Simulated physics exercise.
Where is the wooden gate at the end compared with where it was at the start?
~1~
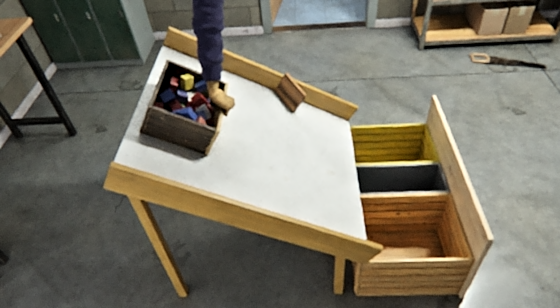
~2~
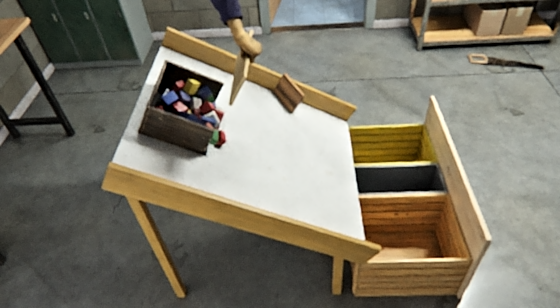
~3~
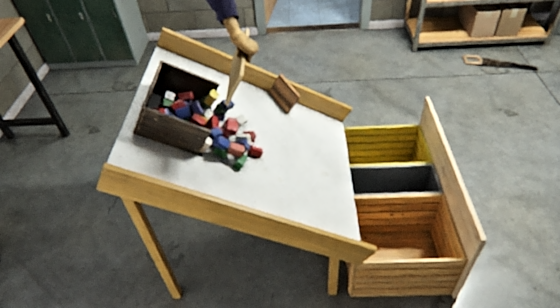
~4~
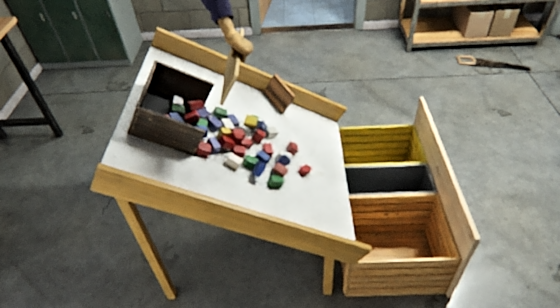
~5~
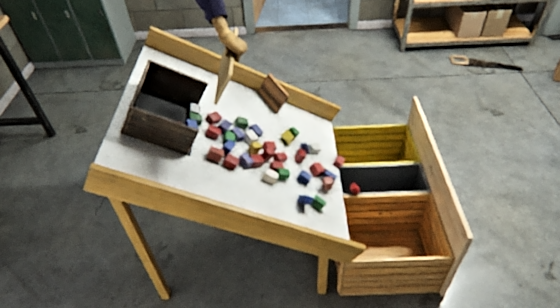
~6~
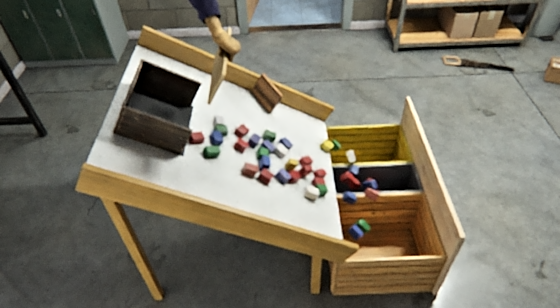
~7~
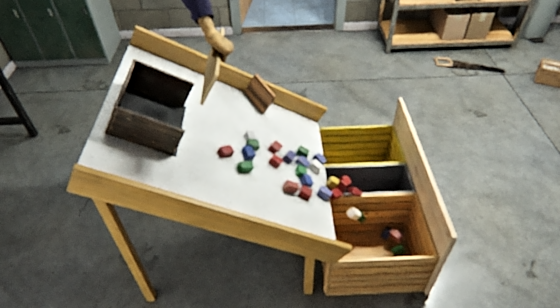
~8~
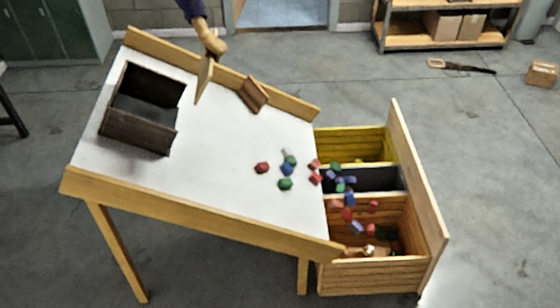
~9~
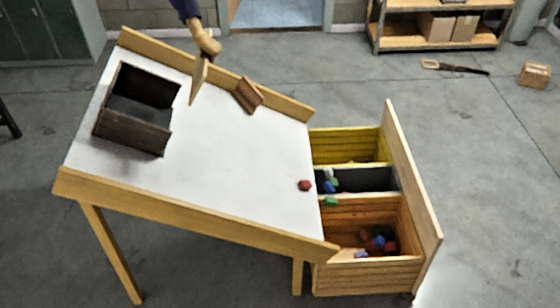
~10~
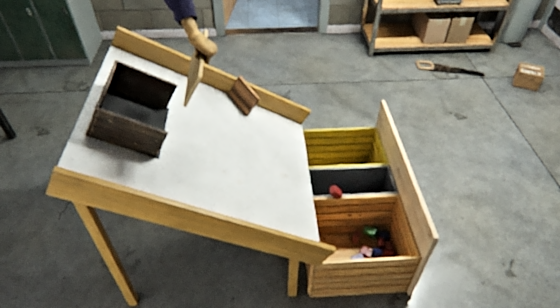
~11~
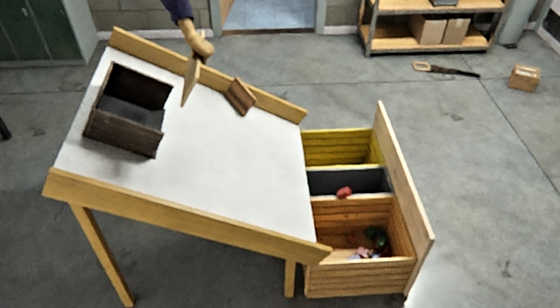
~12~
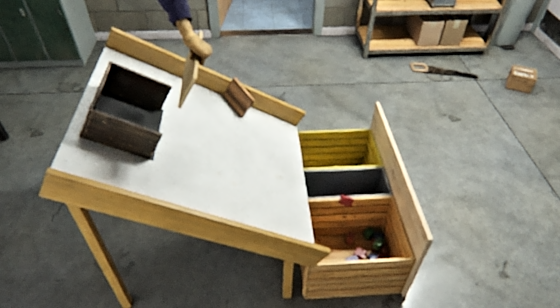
At the start the gate is at the open side of the dark box, in front of the bricks. At the end the hand is holding it up and clear of the box, near the far edge of the table.
